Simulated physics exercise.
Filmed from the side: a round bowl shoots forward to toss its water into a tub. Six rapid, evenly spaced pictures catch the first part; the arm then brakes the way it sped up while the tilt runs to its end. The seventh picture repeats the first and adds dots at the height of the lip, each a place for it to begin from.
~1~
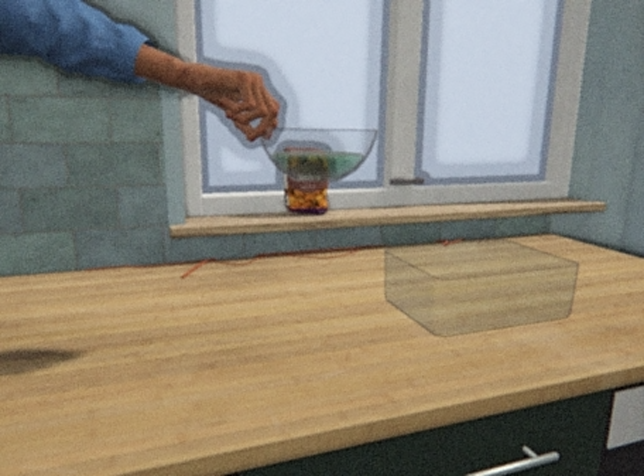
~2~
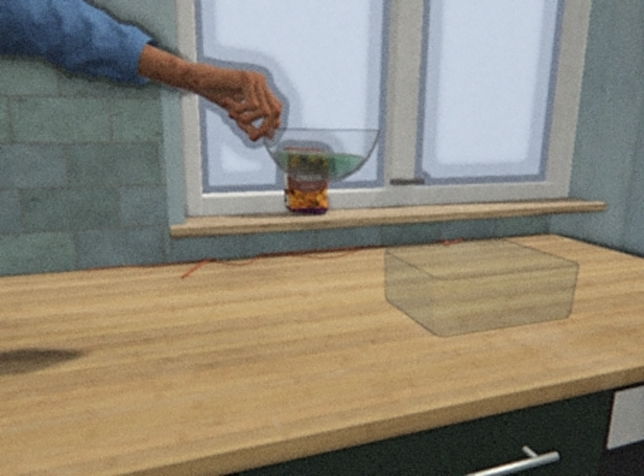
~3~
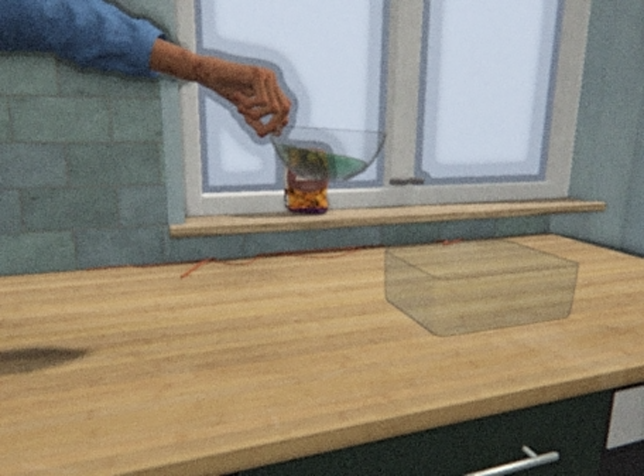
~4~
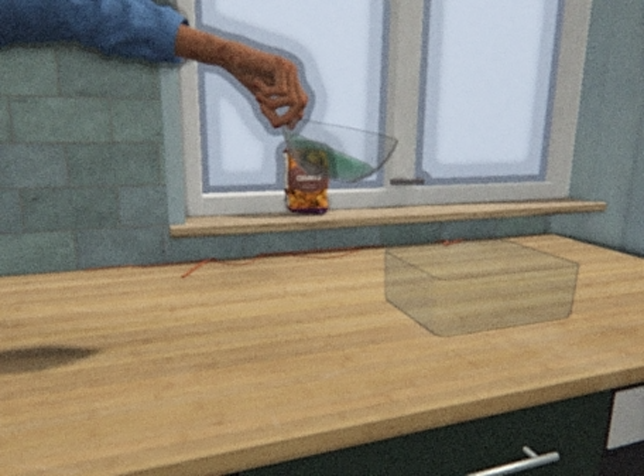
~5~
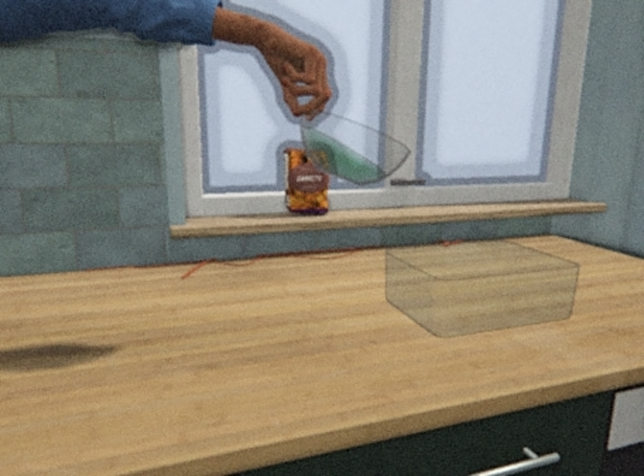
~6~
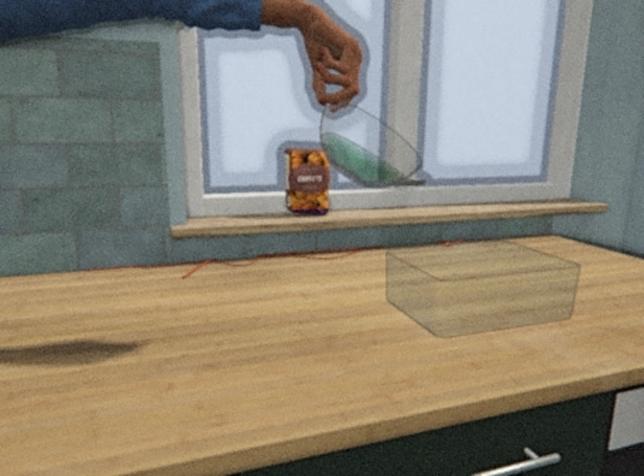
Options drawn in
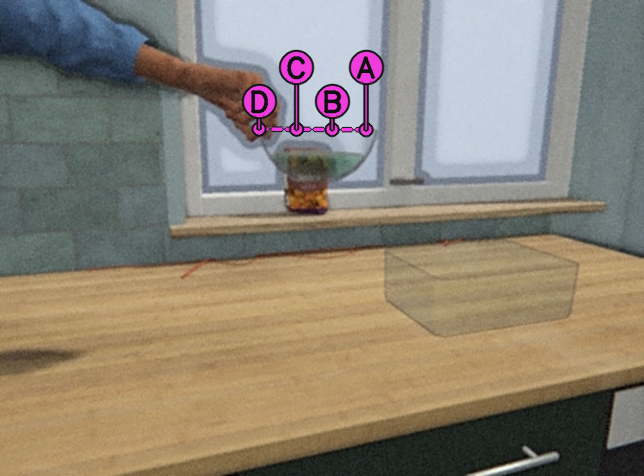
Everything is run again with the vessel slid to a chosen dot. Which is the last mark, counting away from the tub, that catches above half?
C.
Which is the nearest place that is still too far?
D.
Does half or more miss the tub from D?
Yes.
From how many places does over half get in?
Three.
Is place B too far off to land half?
No, not at all.
In magenta, A at (366, 129); B at (332, 129); C at (296, 129); D at (259, 129).
With A, about 74 % lands in the tub, 4 % falls short and 22 % goes beside or beyond.
With B, about 81 % lands in the tub, 3 % falls short and 16 % goes beside or beyond.
With C, about 67 % lands in the tub, 20 % falls short and 13 % goes beside or beyond.
With D, about 12 % lands in the tub, 85 % falls short and 3 % goes beside or beyond.
